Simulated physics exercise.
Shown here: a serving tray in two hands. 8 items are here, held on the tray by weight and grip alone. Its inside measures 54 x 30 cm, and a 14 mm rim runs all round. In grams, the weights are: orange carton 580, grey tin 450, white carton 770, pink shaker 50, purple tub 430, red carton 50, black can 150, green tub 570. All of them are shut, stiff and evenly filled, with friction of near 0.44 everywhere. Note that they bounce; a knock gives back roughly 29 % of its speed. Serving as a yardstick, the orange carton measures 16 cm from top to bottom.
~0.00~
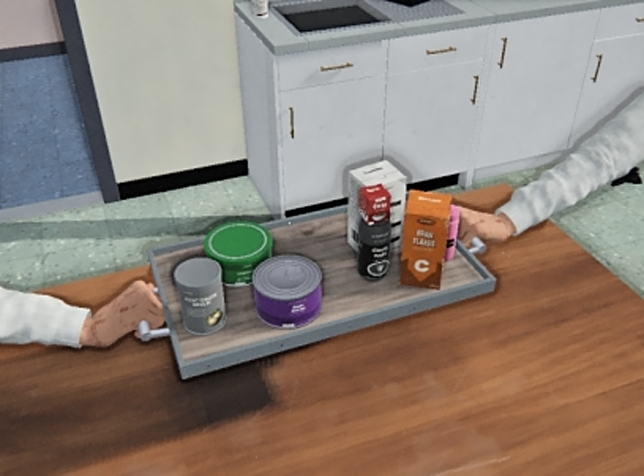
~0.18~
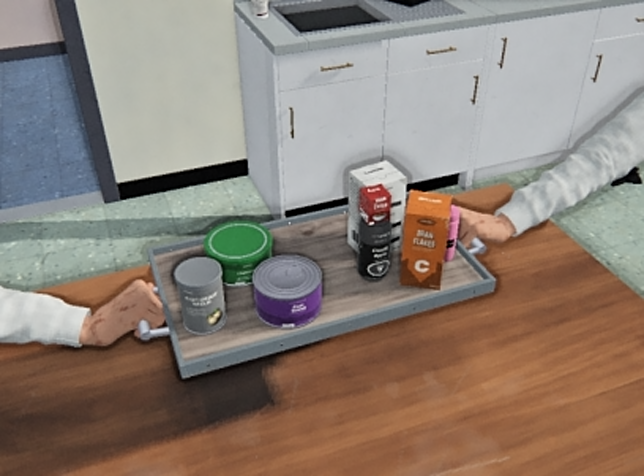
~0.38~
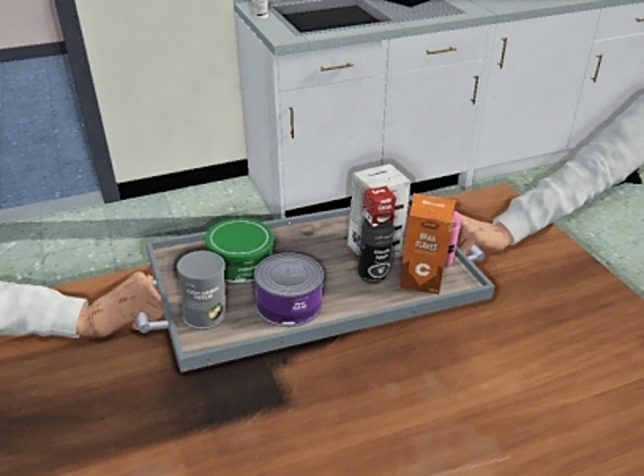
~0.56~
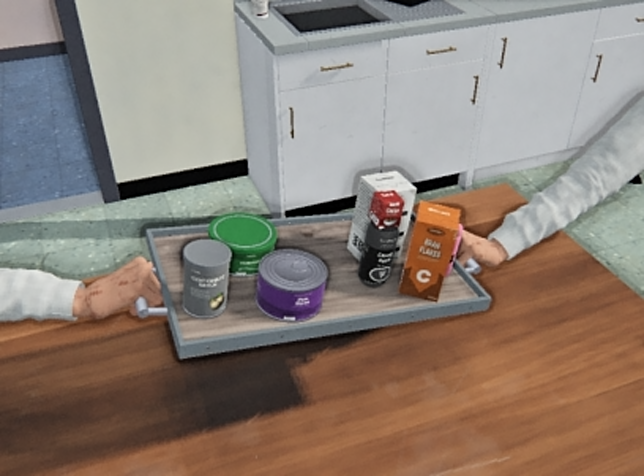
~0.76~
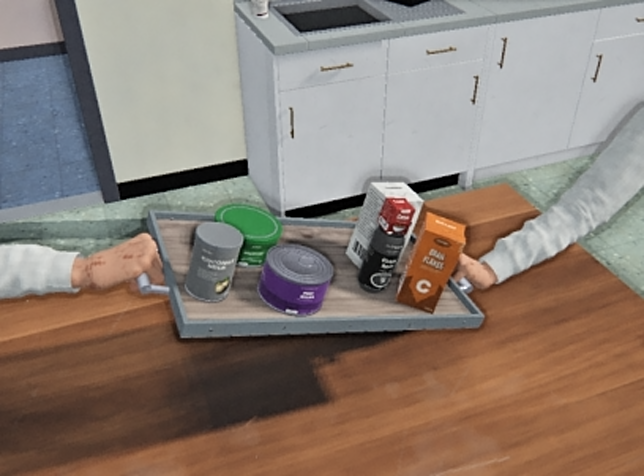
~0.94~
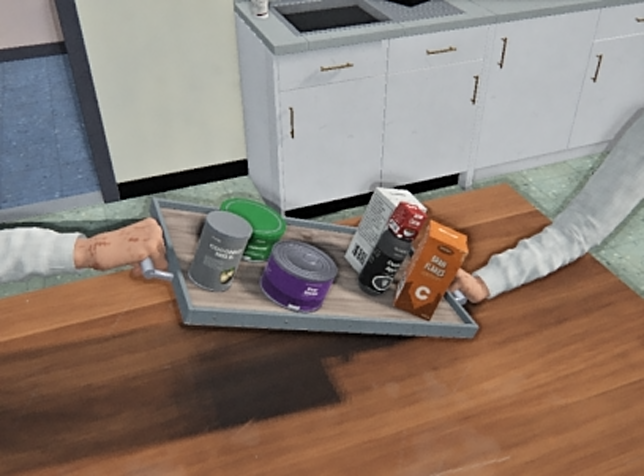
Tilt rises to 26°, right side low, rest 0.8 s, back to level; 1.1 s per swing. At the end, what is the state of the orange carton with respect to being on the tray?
It is no longer on the tray.
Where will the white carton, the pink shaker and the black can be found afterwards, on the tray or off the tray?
Afterwards, the white carton leaves its support, the pink shaker leaves its support, and the black can leaves its support.
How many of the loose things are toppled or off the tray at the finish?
The number is 5.
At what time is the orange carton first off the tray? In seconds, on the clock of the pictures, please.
Near 1.5 s on the clock.
After 1.44 s, tilt 26°, right edge down; pink shaker and red carton now off the tray; orange carton tipped 32° from how it sat near (471, 280); black can tipped 60° from how it sat.
After 1.94 s, tilt 26°, right edge down; orange carton and white carton now off the tray; black can on its side; grey tin slid 22 cm.
After 2.54 s, tilt 13°, right edge down; black can now off the tray; green tub slid 33 cm; grey tin slid 34 cm.
At rest (3.6 s), off the tray, orange carton, white carton, pink shaker, red carton and black can; not toppled but over 5 cm from the start, grey tin, purple tub and green tub. Seen from the same camera at the end, orange carton near (562, 342).
